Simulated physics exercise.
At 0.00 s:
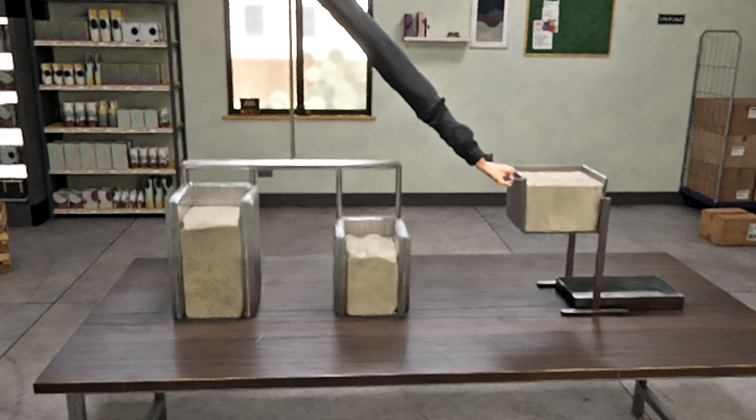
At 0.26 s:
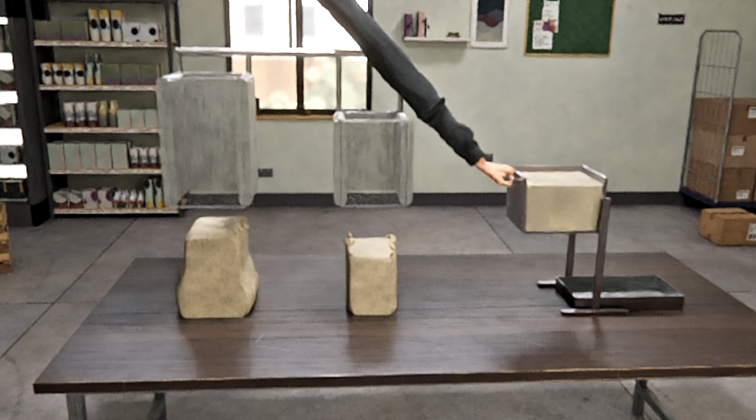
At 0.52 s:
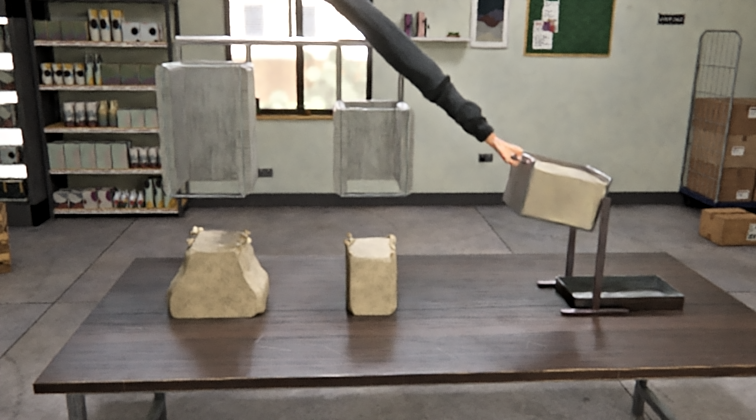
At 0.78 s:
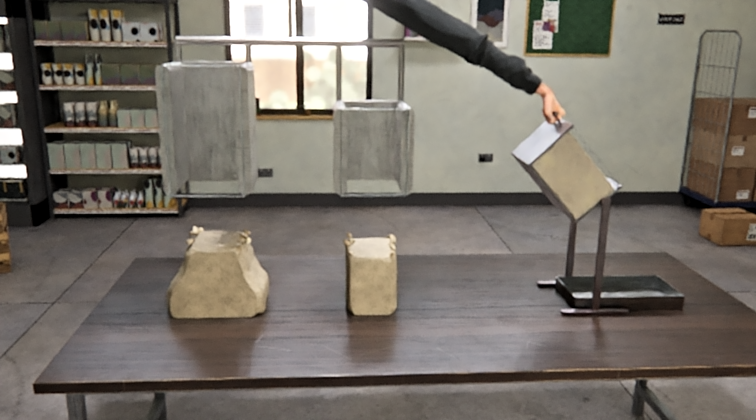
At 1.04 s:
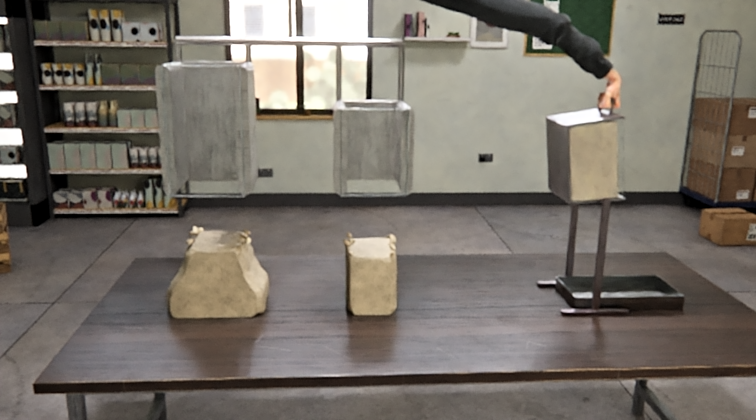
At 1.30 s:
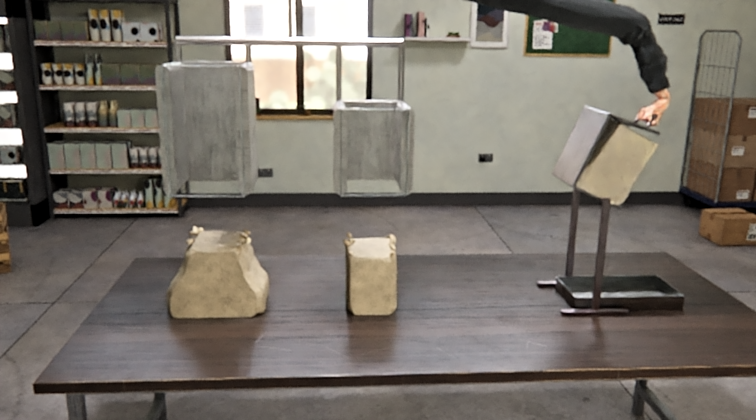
Two beige blocks lose their metal casings, the left one slumps, and a hand tilts a tub rightward.
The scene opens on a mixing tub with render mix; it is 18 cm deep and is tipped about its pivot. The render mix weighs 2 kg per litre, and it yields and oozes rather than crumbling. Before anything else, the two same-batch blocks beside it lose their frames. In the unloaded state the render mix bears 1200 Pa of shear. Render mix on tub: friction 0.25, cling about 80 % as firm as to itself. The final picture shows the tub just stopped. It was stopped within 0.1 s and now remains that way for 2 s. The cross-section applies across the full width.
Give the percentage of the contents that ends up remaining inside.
I would say roughly 11 per cent remains inside.
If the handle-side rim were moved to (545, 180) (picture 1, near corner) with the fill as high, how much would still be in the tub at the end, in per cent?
The tub would end up holding some 12 % of it.
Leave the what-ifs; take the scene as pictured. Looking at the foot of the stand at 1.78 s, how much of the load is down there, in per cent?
75 %.
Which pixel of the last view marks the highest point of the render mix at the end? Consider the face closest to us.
I'd point to somewhere around (589, 173).
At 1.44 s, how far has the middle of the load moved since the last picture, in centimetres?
I'd estimate roughly 9 centimetres.
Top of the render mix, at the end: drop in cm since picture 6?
The top ends up some 16 cm below its level in the last picture.
By 1.44 s, the tub is at 112 degrees and holds 54 %.
By 1.61 s, the tub is at 112 degrees and holds 12 %.
By 1.78 s, the tub is at 112 degrees and holds 11 %.
By 1.95 s, the tub is at 112 degrees and holds 11 %.
By 3.30 s, at the end, the tub is at 112 degrees and holds 11 %.
